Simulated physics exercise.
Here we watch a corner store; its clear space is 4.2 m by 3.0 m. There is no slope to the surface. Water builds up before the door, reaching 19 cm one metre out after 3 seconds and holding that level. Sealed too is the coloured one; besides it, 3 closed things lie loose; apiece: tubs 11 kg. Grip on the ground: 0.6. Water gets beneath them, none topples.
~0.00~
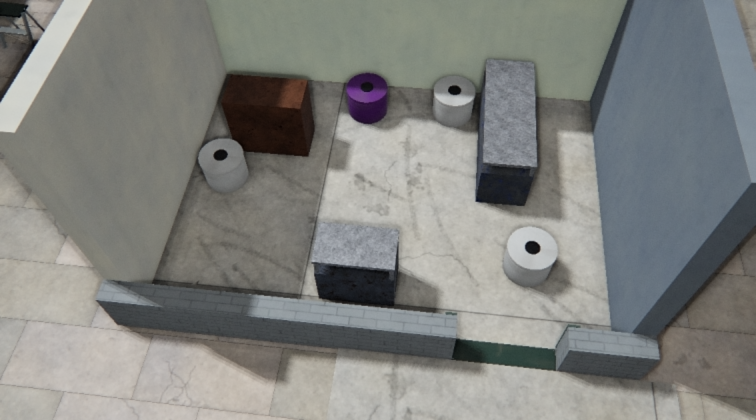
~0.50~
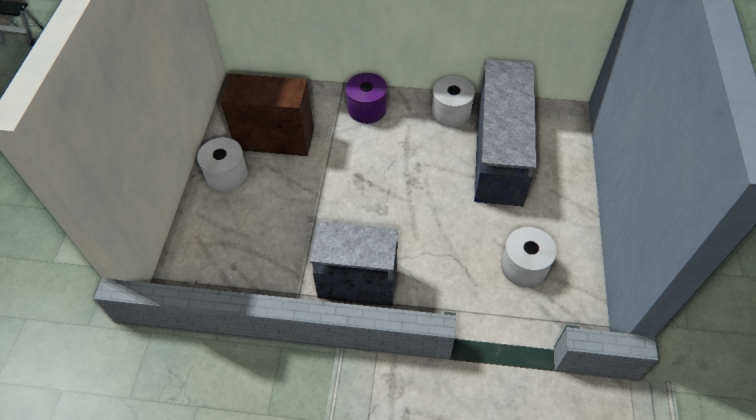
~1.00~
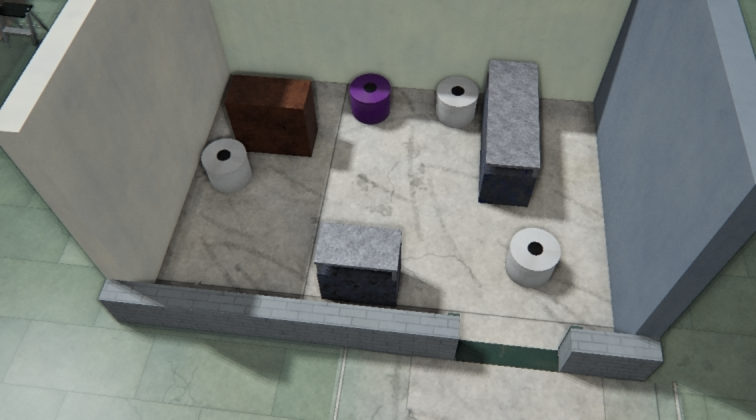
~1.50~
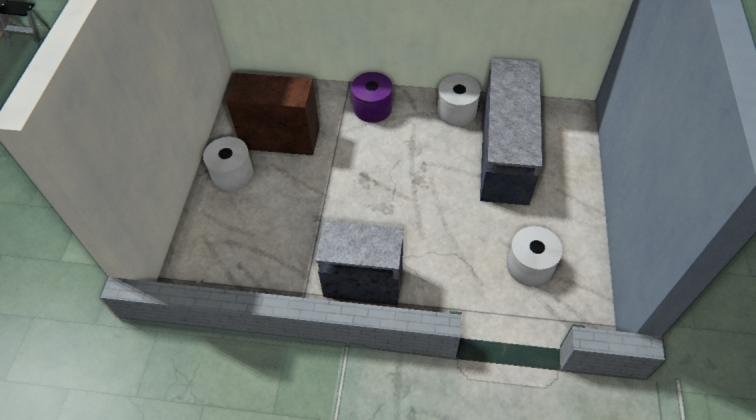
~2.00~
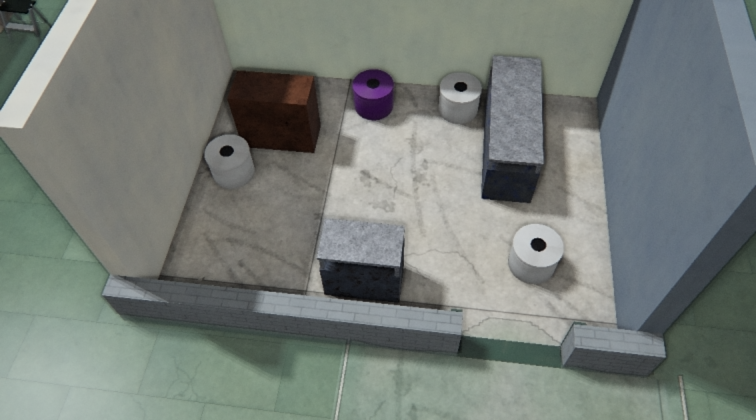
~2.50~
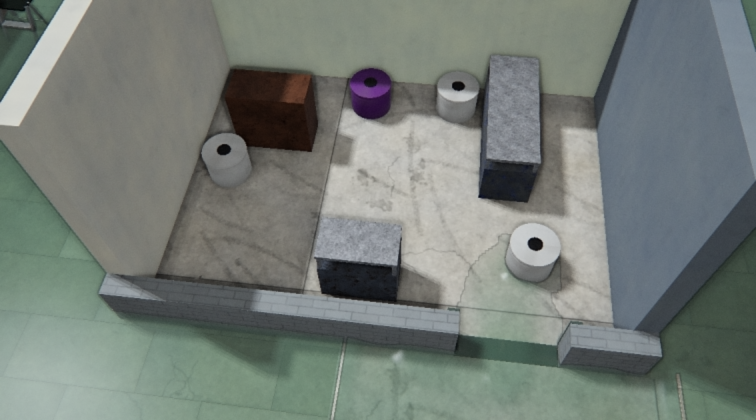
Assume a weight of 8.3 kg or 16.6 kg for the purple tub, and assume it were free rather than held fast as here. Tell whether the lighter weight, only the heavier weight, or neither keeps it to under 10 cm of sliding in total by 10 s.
I foresee success with the heavier mass only.
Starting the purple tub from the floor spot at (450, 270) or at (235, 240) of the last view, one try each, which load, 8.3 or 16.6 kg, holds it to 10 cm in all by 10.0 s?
First try the heavier suffices, second try both suffice.
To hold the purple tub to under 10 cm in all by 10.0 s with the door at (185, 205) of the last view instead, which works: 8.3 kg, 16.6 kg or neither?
In that case only the higher weight holds it.
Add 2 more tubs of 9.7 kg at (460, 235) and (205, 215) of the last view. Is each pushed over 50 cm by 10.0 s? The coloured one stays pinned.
Taking them in order, the first is beyond the line and the second is inside the line.
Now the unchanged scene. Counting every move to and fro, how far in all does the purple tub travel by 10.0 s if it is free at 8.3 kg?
Around 200 cm in total.
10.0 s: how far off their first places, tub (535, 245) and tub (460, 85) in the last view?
In turn: 200 cm, 20 cm.
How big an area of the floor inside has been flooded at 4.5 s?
Around 6.5 m2 of it.
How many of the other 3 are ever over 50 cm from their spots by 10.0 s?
The answer here is 1.
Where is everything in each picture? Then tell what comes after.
The purple tub at (367, 87) rests on the ground; 0.0 m2 under water; 0 of 4 have shifted, in the first frame.
The purple tub at (366, 87) rests on the ground; 0.0 m2 under water; 0 of 4 have shifted, in the second frame.
The purple tub at (370, 88), on the bottom; water covers 0.0 m2; 0 of 4 have shifted, in the third frame.
The purple tub at (372, 86) rests on the ground; 0.0 m2 under water; 0 of 4 have shifted, in the fourth frame.
The purple tub at (373, 84) rests on the ground; 0.1 m2 under water; 0 of 4 have shifted, in the fifth frame.
The purple tub at (371, 83) rests on the ground; 0.6 m2 under water; 0 of 4 have shifted, in the sixth frame.
After 3.5 s the purple tub would be 0 cm from its start with 8.3 kg and 0 cm from its start with 16.6 kg; 0 cm of water round it then.
After 4.5 s the purple tub would be 0 cm from its start with 8.3 kg and 0 cm from its start with 16.6 kg; 2 cm of water round it then.
After 7.0 s the purple tub would be 72 cm from its start with 8.3 kg and 0 cm from its start with 16.6 kg; 5 cm of water round it then.
After 10.0 s the purple tub would be 154 cm from its start with 8.3 kg and 0 cm from its start with 16.6 kg; 7 cm of water round it then.
